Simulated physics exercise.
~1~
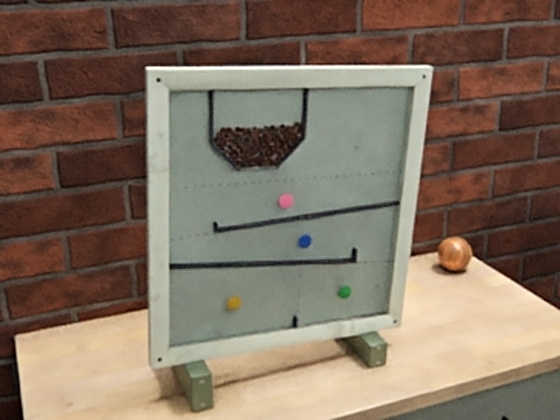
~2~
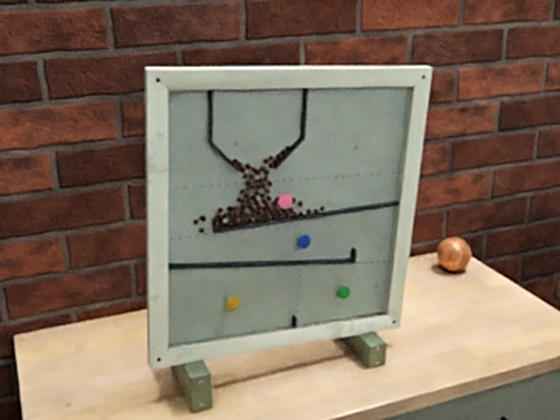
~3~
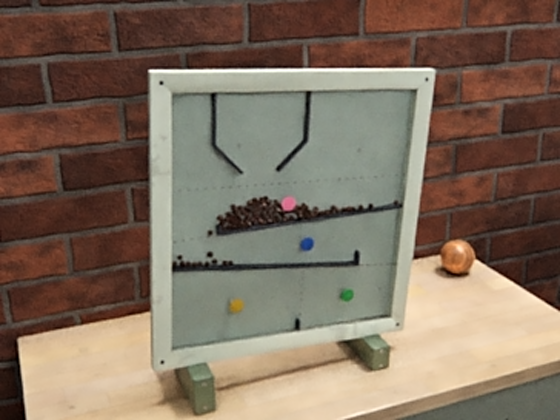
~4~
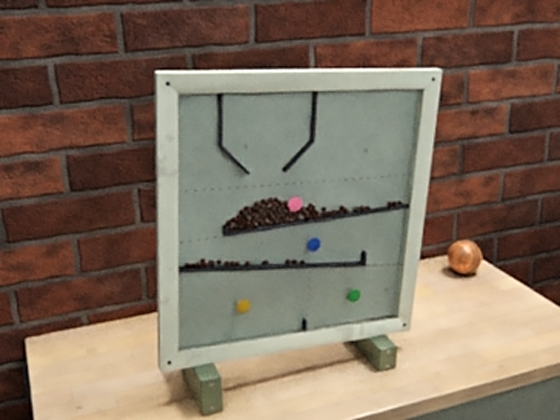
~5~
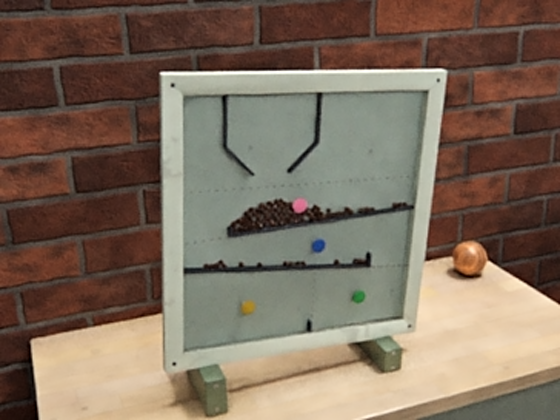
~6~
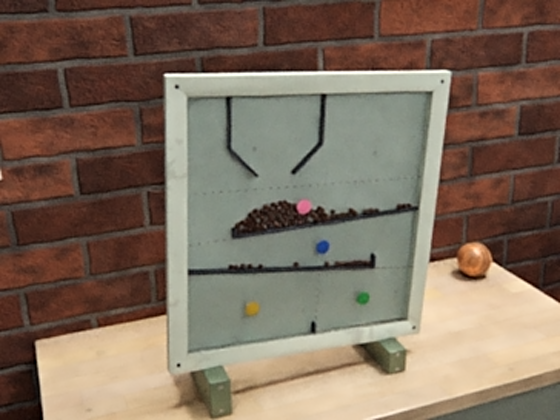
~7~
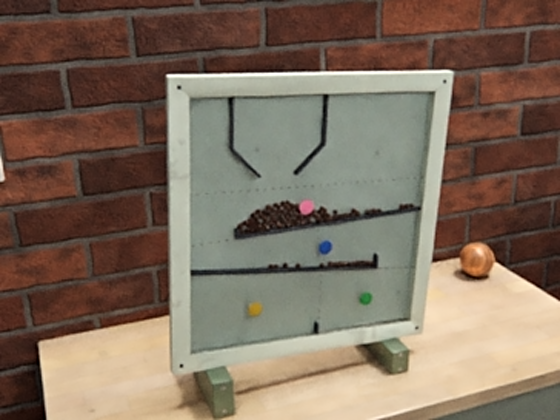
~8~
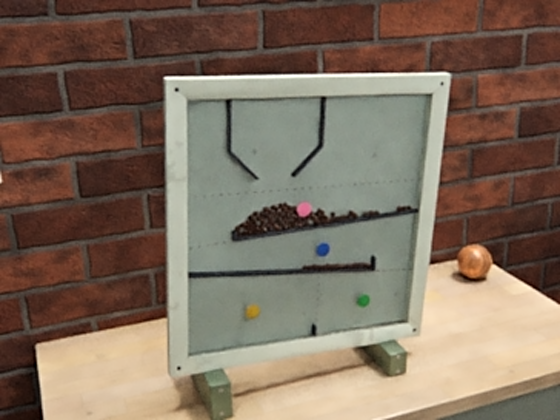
Dark beads poured from the hopper onto the sloping ledge by the pink sticker, some spilling off its left end to the ledge below, where they drifted right and settled near its raised end, leaving most in a heap beside the pink sticker.
